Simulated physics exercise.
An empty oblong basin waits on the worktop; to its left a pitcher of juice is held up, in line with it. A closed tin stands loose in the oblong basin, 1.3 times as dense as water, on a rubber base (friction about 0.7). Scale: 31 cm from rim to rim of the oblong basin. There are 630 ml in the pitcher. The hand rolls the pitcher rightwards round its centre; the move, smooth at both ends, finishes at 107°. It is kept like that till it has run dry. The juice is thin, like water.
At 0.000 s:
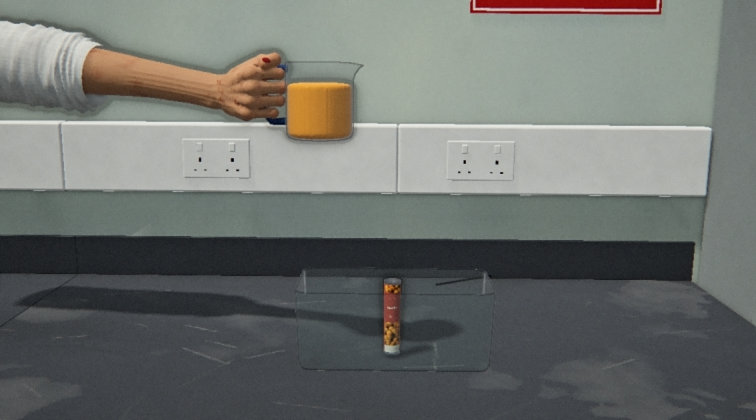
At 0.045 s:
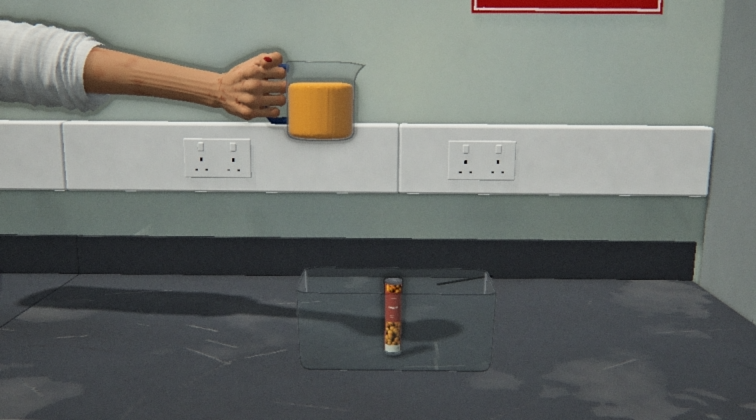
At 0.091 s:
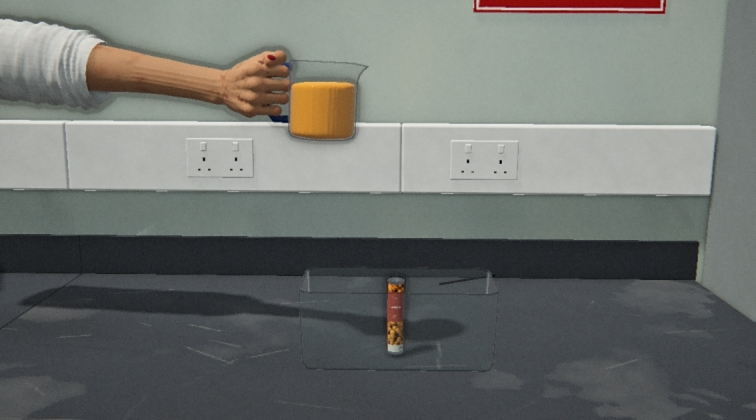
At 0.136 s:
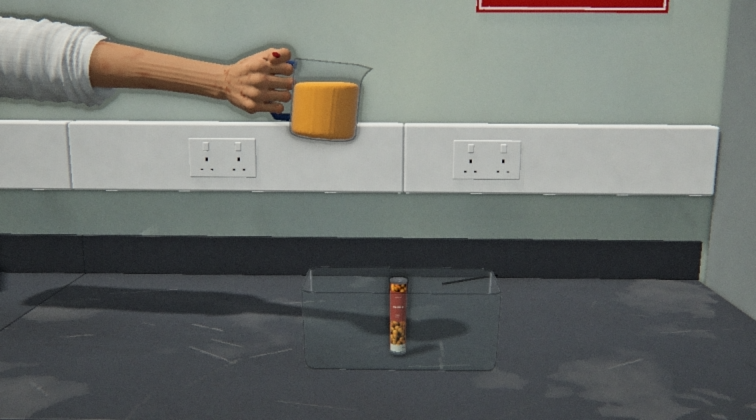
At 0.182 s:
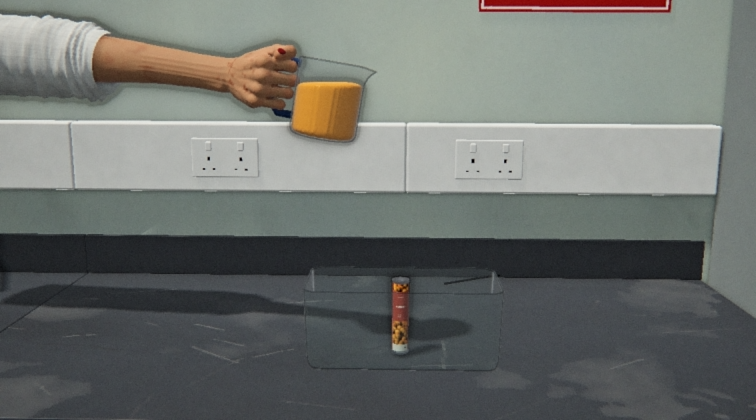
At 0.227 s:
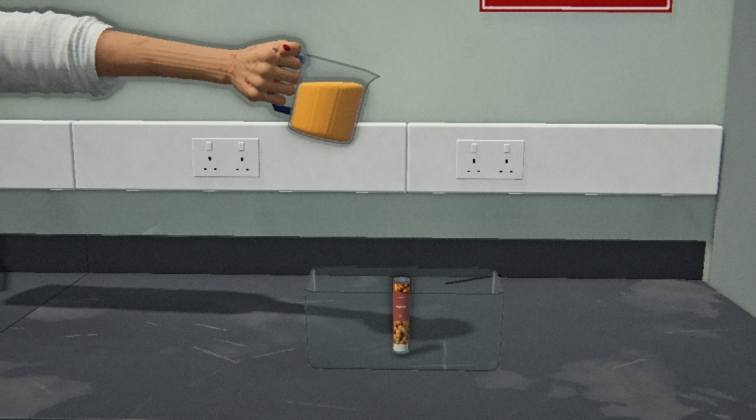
A hand holding a pitcher of orange juice above a worktop, slowly tilting it rightwards, with a small tin standing in a clear basin below.
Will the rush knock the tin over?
The tin keeps standing.
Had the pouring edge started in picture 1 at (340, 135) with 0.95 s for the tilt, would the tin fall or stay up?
Then it goes over.
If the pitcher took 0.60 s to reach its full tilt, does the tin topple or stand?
Then it keeps standing.
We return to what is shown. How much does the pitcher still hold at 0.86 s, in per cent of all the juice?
About 26 per cent.
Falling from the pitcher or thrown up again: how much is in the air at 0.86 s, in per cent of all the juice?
About 44 per cent.
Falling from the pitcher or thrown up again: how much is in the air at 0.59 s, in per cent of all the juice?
About 16 per cent.
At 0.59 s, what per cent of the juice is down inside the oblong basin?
About 0 per cent.
By 0.59 s the tilt is 74° and 84 per cent is still to pour; the tin stands where it began.
By 0.86 s the tilt is 105° and 25 per cent is still to pour; the tin stands where it began.
By 1.14 s the tilt is 107° and 2 per cent is still to pour; the tin stands where it began.
By 1.45 s the tilt is 107° and 0 per cent is still to pour; the tin stands where it began.
At rest the tin stands where it began.
